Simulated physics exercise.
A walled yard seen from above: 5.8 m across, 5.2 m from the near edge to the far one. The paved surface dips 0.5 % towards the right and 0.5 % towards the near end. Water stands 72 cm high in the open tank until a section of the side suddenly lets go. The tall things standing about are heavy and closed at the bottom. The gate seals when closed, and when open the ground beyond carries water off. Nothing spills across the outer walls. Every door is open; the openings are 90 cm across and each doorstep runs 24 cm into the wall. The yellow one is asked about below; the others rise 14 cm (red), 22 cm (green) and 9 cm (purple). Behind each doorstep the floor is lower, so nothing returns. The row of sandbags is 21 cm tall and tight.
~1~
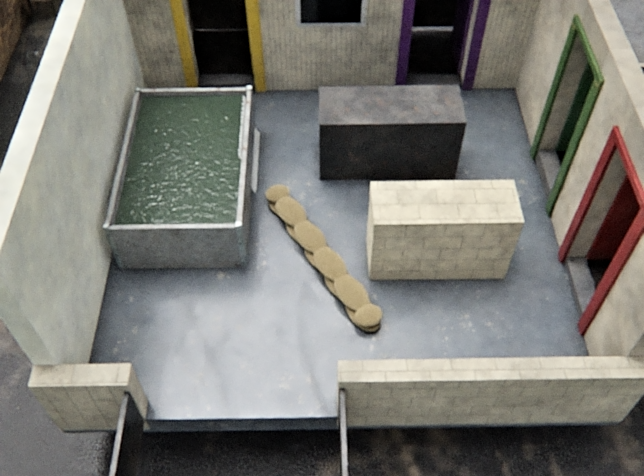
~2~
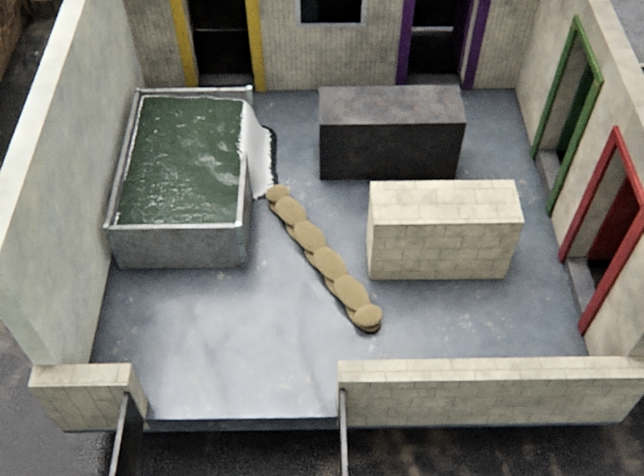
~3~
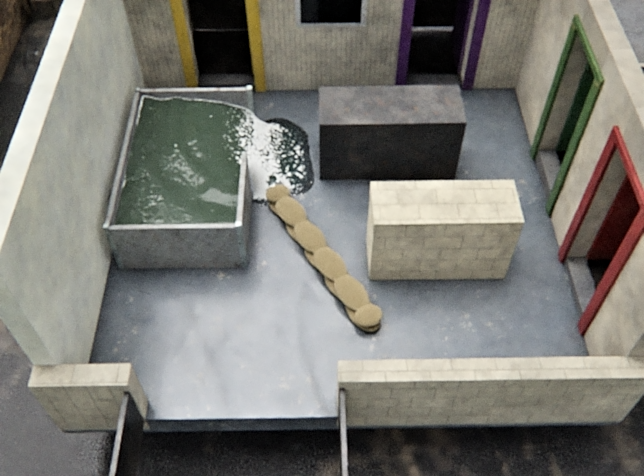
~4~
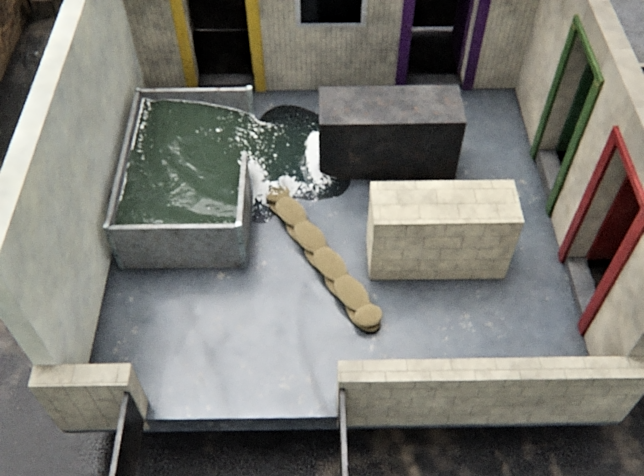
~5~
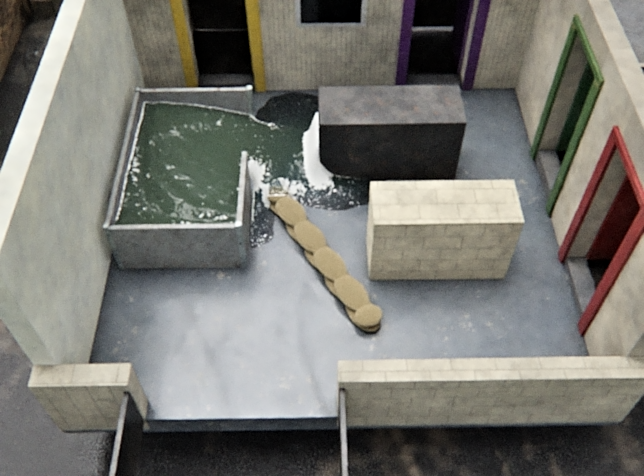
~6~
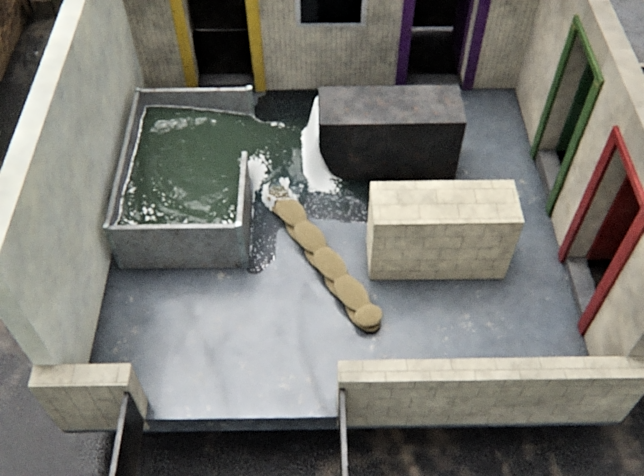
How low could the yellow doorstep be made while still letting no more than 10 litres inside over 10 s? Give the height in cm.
Some 6.5 cm above the ground.
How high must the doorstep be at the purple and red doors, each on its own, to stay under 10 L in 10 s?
Roughly 14.5 cm at purple and 13.0 cm at red.
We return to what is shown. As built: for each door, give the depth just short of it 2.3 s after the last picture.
Depths in cm: Red 3, green 20, yellow 5, purple 10.
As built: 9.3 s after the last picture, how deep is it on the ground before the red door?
Roughly 8.5 cm deep.
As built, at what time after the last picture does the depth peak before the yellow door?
Around 6.5 s.
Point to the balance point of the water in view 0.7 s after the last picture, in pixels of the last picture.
Near (248, 178).
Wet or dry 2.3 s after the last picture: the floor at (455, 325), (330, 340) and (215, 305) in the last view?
In turn: Wet, flooded, not reached.
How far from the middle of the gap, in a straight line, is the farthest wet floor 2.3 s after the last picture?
Roughly 5.4 m.
Then, 0.7 s after the last picture water covers 35 % of the floor, deepest (51 cm) near (308, 163); it has not reached the yellow door.
Then, 2.3 s after the last picture water covers 70 % of the floor, deepest (31 cm) near (308, 163); 5 cm at the yellow door, 0 litres in over its 13 cm doorstep.
Then, 9.3 s after the last picture water covers 95 % of the floor, deepest (16 cm) near (598, 393); 6 cm at the yellow door, 0 litres in over its 13 cm doorstep.
At the yellow door as built, the water peaked near 9 cm, 6.3 s after the last picture.
With a doorstep of 5.5 cm, 17 litres would have come in within the 10 s; with 7.5 cm, 5 litres. So under 10 litres takes about 6.5 cm.
